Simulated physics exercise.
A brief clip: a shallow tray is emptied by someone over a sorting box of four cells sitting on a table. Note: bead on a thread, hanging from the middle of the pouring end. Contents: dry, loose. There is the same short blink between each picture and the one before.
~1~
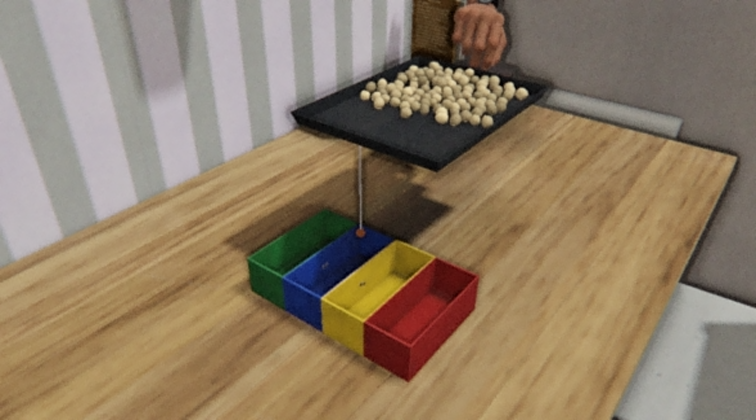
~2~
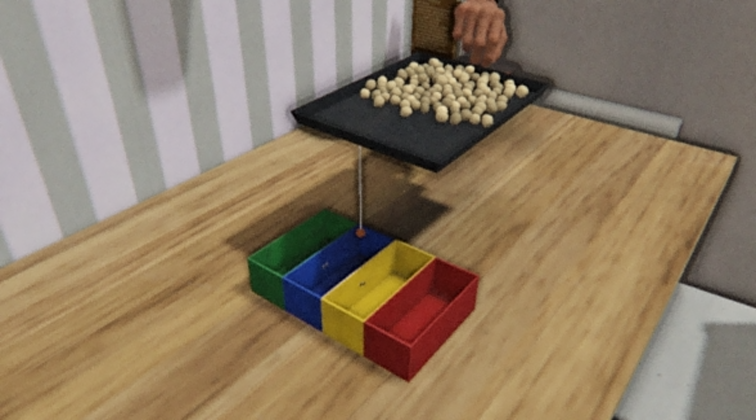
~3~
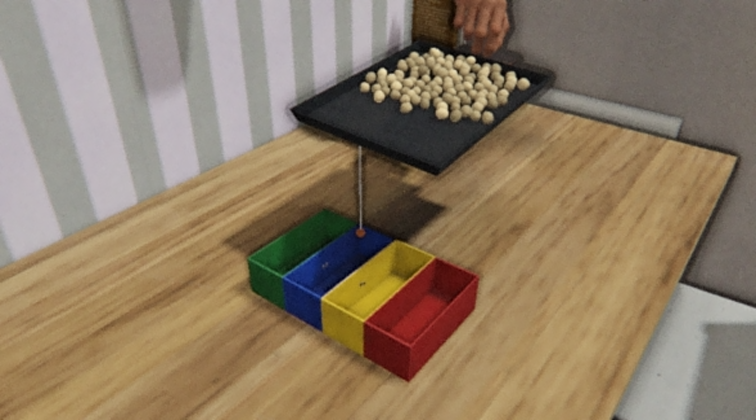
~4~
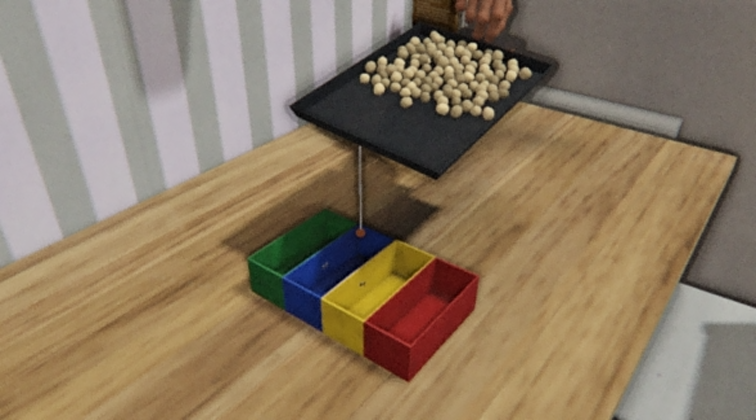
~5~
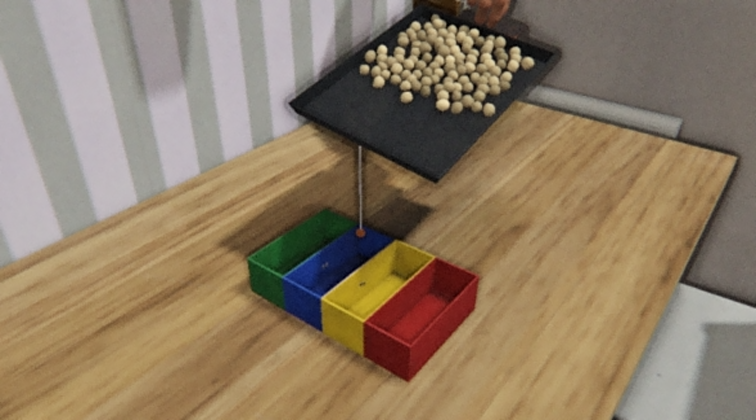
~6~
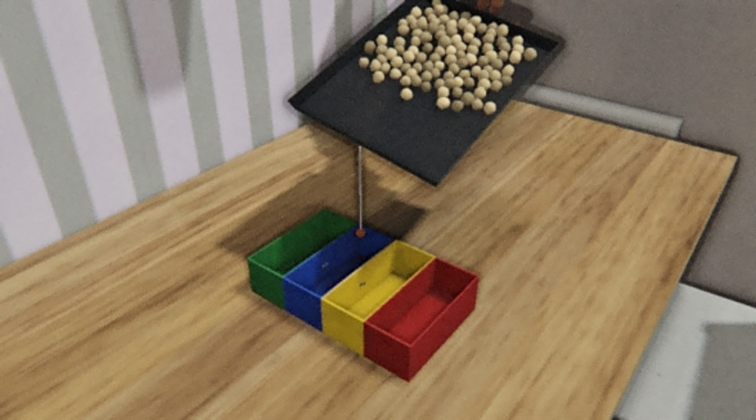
We see a hand at the far end of a dark tray of round, pale nuts above a box with green, blue, yellow and red cells; the far end rises steadily, then the pouring end slants lower at its right corner.
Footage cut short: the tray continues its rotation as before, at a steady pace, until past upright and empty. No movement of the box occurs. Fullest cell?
Fullest: Red.
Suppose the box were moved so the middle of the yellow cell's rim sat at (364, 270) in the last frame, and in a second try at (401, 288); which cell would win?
Placing A: The red one / placing B: The yellow cell.
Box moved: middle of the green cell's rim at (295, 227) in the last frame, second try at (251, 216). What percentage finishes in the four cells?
Roughly 60% on the first try and 10% on the second.
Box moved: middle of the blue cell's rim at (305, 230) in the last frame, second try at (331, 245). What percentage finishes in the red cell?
Some 20 percent in the first case, 50 percent in the second.
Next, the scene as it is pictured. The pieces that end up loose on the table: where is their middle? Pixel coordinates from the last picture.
The centre sits near (516, 371).
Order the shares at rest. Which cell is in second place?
I'd say the yellow one takes second place.
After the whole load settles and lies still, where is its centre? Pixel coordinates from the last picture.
Once it all stops, the middle lies near (416, 319).
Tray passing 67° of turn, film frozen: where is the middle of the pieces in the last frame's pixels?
(428, 176).
Soon, tray tipped steeply; about two thirds on the tray; a stray few in the yellow cell; a stray few in the red cell; about a third falling or outside the box.
A while on, tray tipped past a quarter turn; a stray few on the tray; about half in the red cell; about a quarter in the yellow cell; about a quarter falling or outside the box.
Towards the end, tray tipped past a quarter turn; about half in the red cell; about a third in the yellow cell; about a quarter falling or outside the box.
Finally, tray tipped past a quarter turn; about half in the red cell; about a third in the yellow cell; none in the blue cell; none in the green cell; about a quarter outside the box.
